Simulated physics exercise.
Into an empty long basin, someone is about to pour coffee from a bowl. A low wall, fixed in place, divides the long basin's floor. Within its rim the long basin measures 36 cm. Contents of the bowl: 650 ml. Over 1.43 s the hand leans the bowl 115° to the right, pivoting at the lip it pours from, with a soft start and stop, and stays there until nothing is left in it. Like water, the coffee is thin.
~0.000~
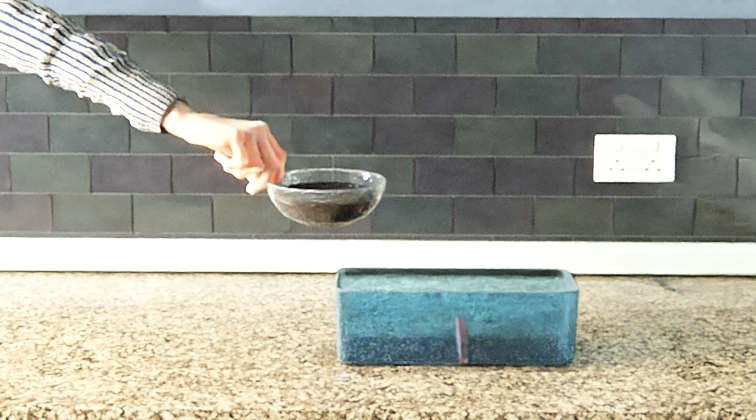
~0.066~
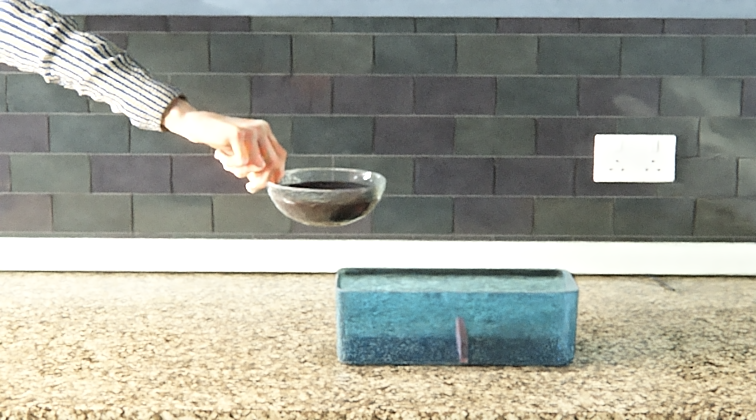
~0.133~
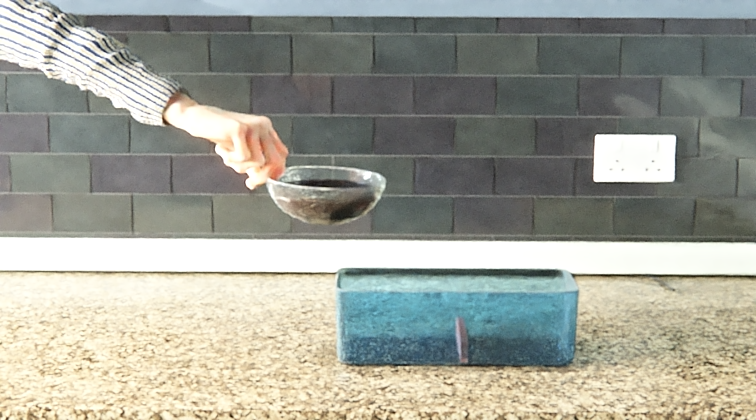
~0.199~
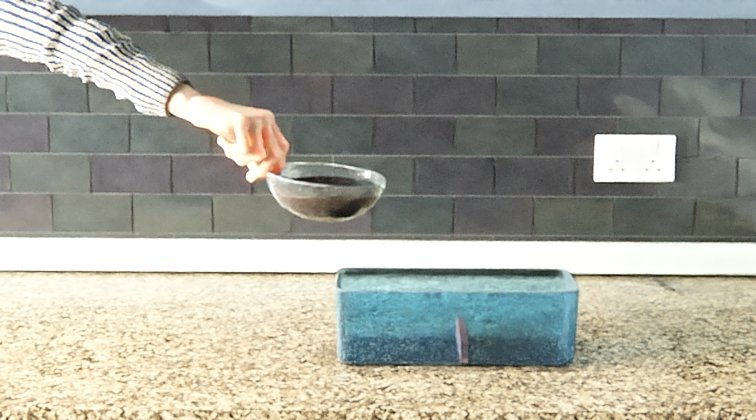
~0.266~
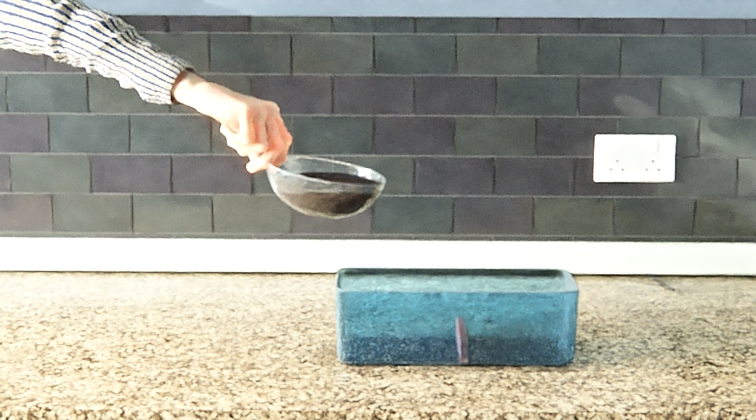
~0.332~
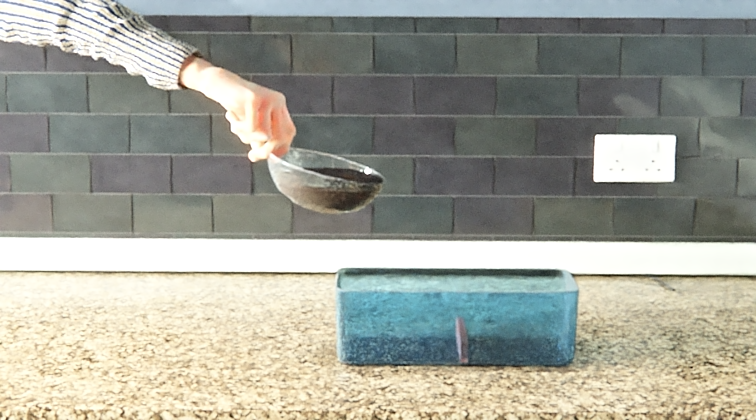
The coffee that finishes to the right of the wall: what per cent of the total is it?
It is about 51 per cent of the total.
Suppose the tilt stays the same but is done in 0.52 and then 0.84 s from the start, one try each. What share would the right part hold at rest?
Try 1: Approx. 55 %; try 2: Approx. 60 %.
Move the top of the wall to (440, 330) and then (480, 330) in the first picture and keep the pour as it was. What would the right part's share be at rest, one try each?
Result: 85 per cent, then 10 per cent.
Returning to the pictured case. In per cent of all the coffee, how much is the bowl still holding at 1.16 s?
I reckon near 0 per cent still sits there.
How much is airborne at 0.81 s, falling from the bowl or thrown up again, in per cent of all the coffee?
Roughly 48 percent.
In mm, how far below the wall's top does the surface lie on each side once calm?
For the left, around 20 mm; for the right, around 16 mm.
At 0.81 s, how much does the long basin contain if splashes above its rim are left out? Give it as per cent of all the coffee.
Around 28 percent.
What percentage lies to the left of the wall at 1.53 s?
The fraction is near 48 percent.
By 0.81 s the tilt is 70° and 25 per cent is still to pour, 25 is left of the wall and 2 right of it.
By 1.16 s the tilt is 105° and 0 per cent is still to pour, 46 is left of the wall and 50 right of it.
By 1.53 s the tilt is 115° and 0 per cent is still to pour, 47 is left of the wall and 51 right of it.
By 1.93 s the tilt is 115° and 0 per cent is still to pour, 47 is left of the wall and 51 right of it.
At rest 47 per cent lies left of the wall, 51 right of it and 2 outside.
